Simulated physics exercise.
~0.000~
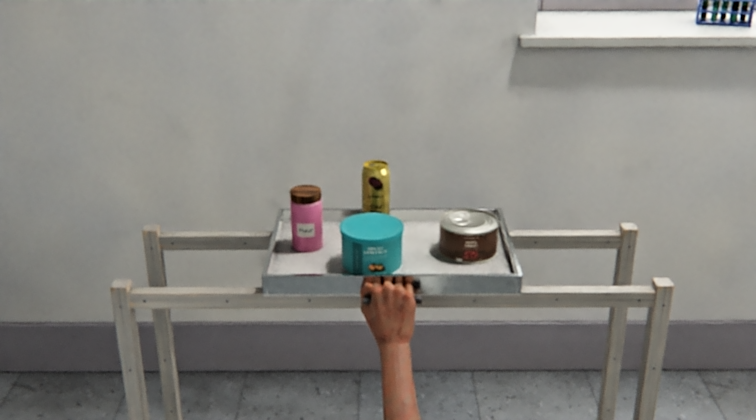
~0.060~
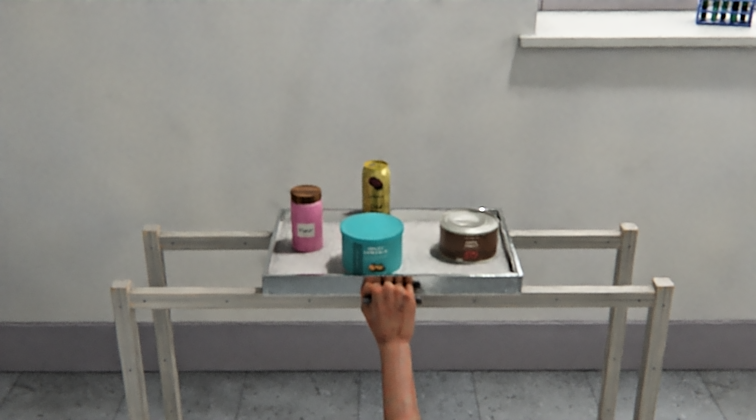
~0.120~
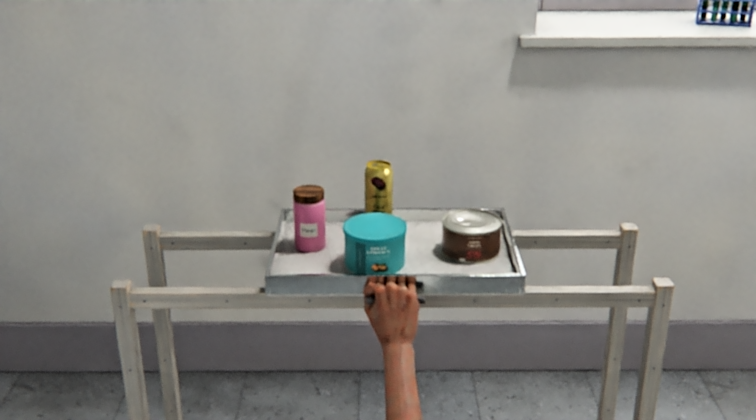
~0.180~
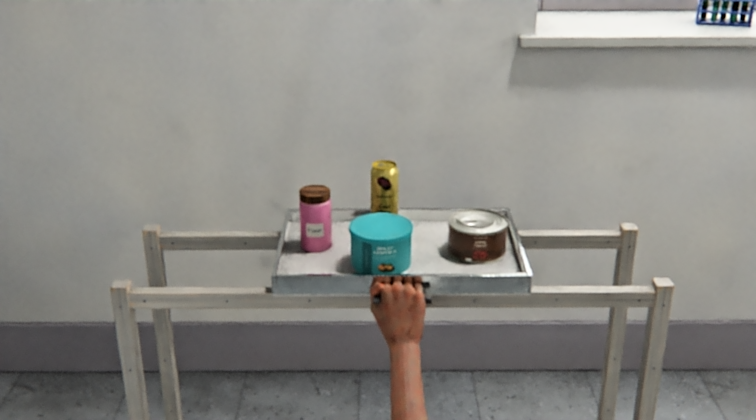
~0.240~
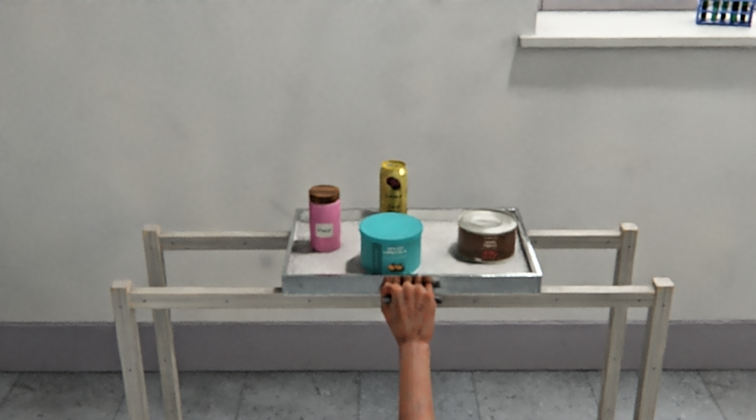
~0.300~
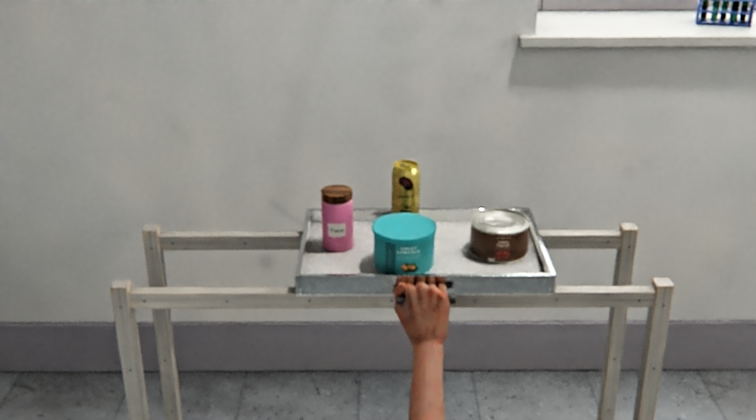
On a wooden frame, a hand slides a tray of four containers slightly right.
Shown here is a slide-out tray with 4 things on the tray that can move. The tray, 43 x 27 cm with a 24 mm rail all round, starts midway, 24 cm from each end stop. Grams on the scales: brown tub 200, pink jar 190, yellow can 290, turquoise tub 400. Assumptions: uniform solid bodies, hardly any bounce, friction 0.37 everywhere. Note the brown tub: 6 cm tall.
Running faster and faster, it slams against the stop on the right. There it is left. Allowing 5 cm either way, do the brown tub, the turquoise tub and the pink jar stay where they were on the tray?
My prediction: My guess is the brown tub stays in its area, my guess is the turquoise tub wanders off, my guess is the pink jar wanders off.
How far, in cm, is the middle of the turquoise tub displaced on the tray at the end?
Some 10 cm.
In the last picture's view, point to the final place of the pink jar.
It ends up at about (486, 218).
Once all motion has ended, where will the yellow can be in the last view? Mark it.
It settles somewhere near (549, 197).
After 0.60 s, tray has slid 24 cm right; pink jar slid 2 cm near (447, 218); turquoise tub slid 2 cm near (518, 245); brown tub slid 2 cm near (608, 235).
After 0.70 s, tray has slid 24 cm right; pink jar slid 8 cm near (476, 218); turquoise tub slid 8 cm near (549, 245); brown tub slid 2 cm near (607, 235).
After 0.80 s, tray has slid 24 cm right; pink jar slid 10 cm near (487, 218); turquoise tub slid 10 cm near (559, 245); brown tub slid 2 cm near (607, 235).
At rest (1.1 s), not toppled but over 5 cm from the start, pink jar, yellow can and turquoise tub; the last one in place, give or take 5 cm. In the last view, brown tub near (607, 235), turquoise tub near (559, 245).
